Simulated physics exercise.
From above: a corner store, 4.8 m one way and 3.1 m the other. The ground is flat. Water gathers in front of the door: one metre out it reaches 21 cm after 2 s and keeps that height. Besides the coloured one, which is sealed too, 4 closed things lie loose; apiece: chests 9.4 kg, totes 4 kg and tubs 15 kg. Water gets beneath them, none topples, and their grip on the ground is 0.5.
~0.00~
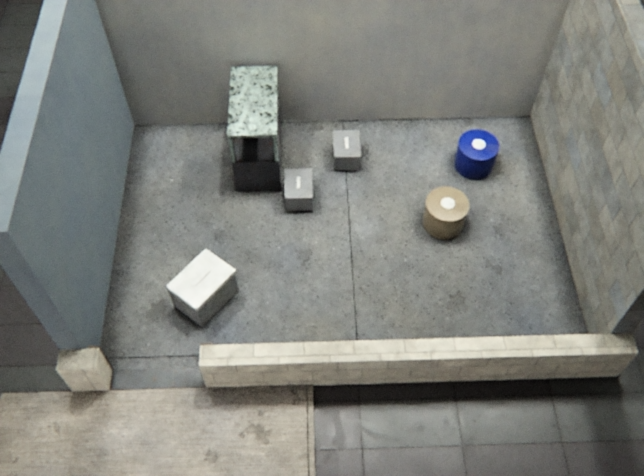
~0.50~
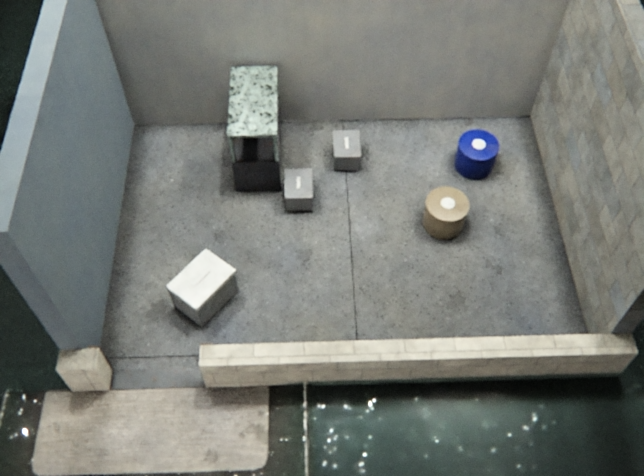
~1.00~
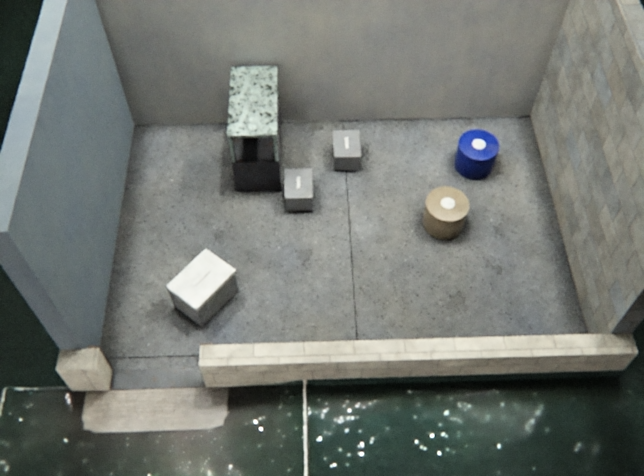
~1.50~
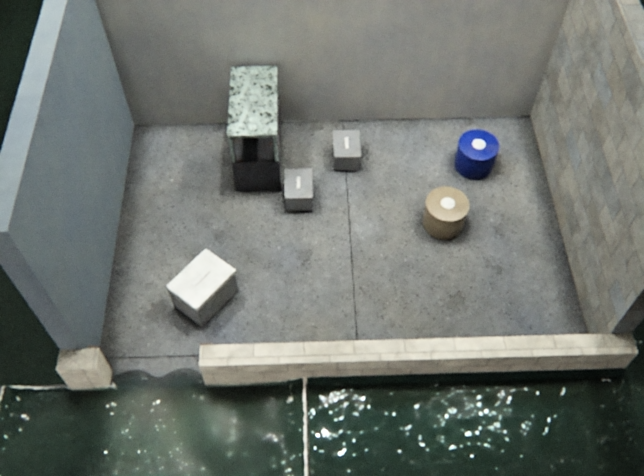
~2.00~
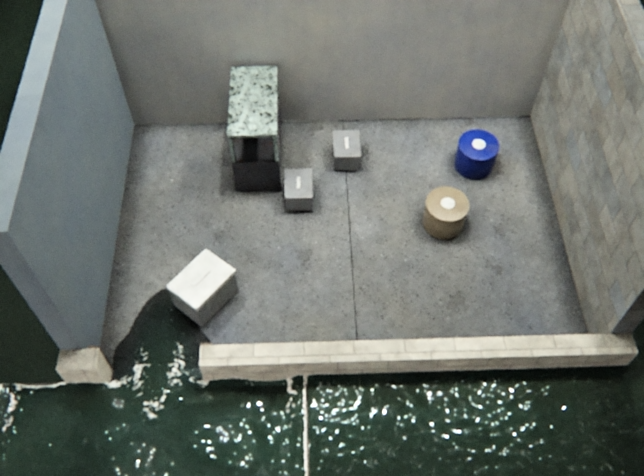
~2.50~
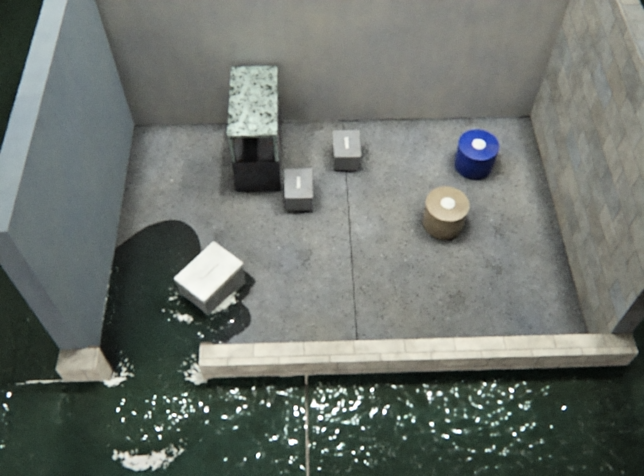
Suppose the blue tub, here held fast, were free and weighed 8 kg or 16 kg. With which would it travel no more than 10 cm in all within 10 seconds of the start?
Verdict: Only the larger load is enough.
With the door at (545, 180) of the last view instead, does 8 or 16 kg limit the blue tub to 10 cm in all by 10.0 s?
In that case neither load is enough.
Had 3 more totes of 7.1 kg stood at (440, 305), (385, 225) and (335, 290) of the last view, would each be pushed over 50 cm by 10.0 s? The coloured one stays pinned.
In turn: Short of it, less, less.
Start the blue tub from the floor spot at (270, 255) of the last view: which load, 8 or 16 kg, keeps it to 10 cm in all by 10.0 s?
Neither is enough.
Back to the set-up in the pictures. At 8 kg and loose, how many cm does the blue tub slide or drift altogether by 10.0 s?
Some 40 cm in all.
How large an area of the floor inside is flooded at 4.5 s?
Some 7.5 m2.
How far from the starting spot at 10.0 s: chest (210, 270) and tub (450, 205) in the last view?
In turn: 300 cm, 0 cm.
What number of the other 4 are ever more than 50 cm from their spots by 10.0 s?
I count 3.
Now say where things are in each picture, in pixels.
The first picture shows the blue tub at (479, 145) rests on the ground; water covers 0.0 m2; 0 of 5 have shifted.
The second picture shows the blue tub at (479, 145) rests on the ground; 0.0 m2 under water; 0 of 5 have shifted.
The third picture shows the blue tub at (479, 145) rests on the ground; 0.0 m2 under water; 0 of 5 have shifted.
The fourth picture shows the blue tub at (479, 145), on the bottom; water covers 0.0 m2; 0 of 5 have shifted.
The fifth picture shows the blue tub at (479, 145) rests on the ground; water covers 0.5 m2; 0 of 5 have shifted.
The sixth picture shows the blue tub at (479, 145), on the bottom; 1.8 m2 under water; 1 of 5 have shifted.
After 3.5 s the blue tub would be 0 cm from its start with 8 kg and 0 cm from its start with 16 kg; 0 cm of water round it then.
After 4.5 s the blue tub would be 0 cm from its start with 8 kg and 0 cm from its start with 16 kg; 0 cm of water round it then.
After 7.0 s the blue tub would be 0 cm from its start with 8 kg and 0 cm from its start with 16 kg; 1 cm of water round it then.
After 10.0 s the blue tub would be 38 cm from its start with 8 kg and 0 cm from its start with 16 kg; 5 cm of water round it then.
